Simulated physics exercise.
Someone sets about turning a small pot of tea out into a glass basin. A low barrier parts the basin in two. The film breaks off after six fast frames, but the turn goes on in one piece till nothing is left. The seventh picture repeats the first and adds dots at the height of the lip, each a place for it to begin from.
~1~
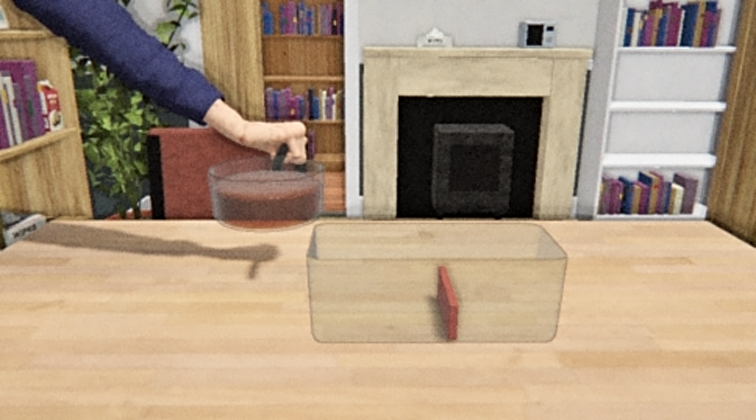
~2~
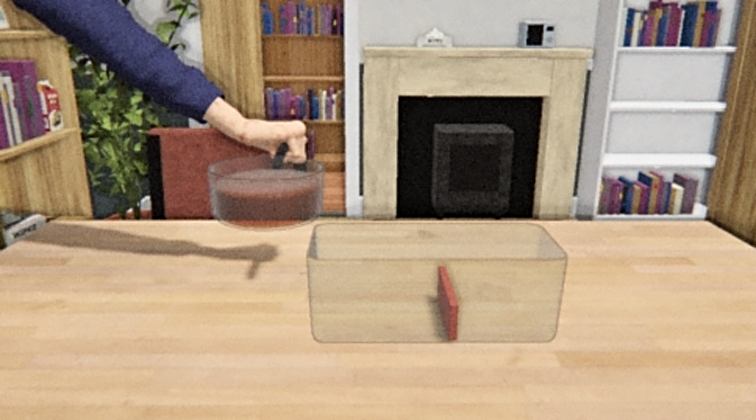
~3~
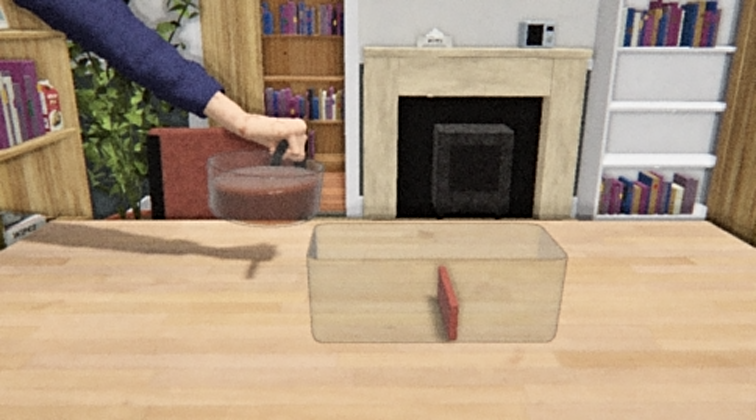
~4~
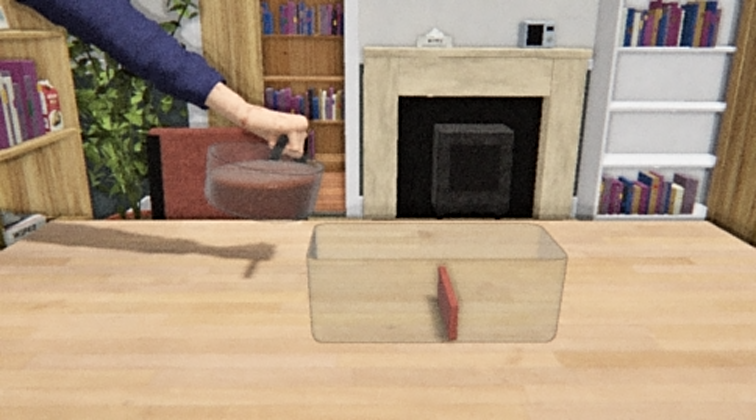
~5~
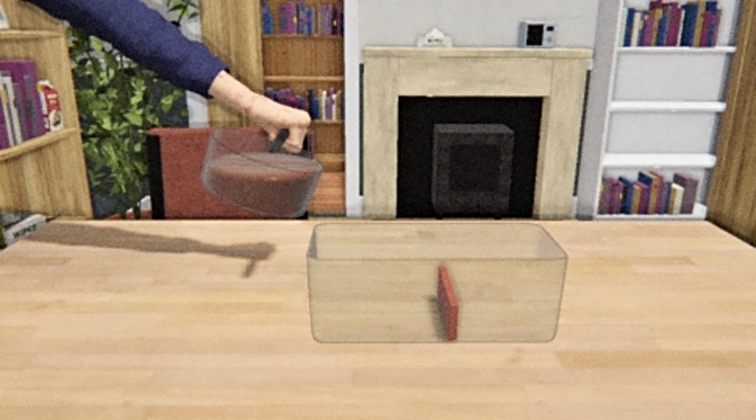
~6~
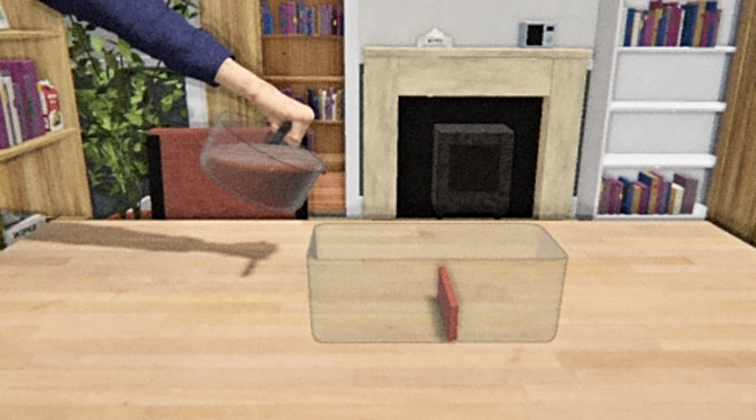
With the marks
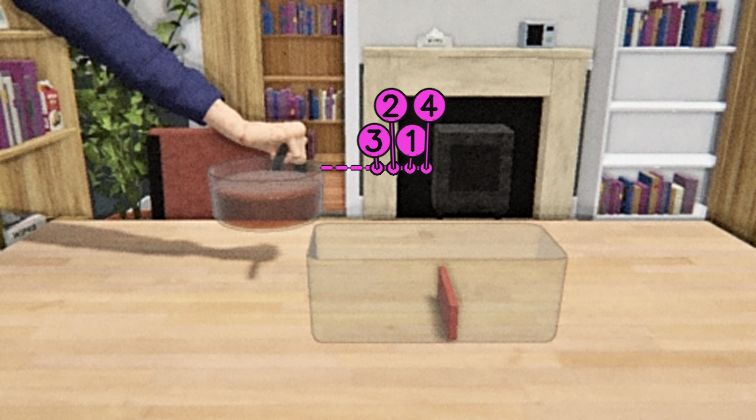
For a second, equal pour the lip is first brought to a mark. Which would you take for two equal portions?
Place 3.
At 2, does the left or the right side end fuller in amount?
The right side.
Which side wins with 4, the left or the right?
The right one.
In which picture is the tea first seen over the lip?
Picture 6.
On the marked copy, 1 at (409, 168); 2 at (393, 168); 3 at (377, 167); 4 at (426, 168).
With 1, about 8 % ends left of the wall and 91 % right of it.
With 2, about 20 % ends left of the wall and 79 % right of it.
With 3, about 50 % ends left of the wall and 49 % right of it.
With 4, about 6 % ends left of the wall and 93 % right of it.
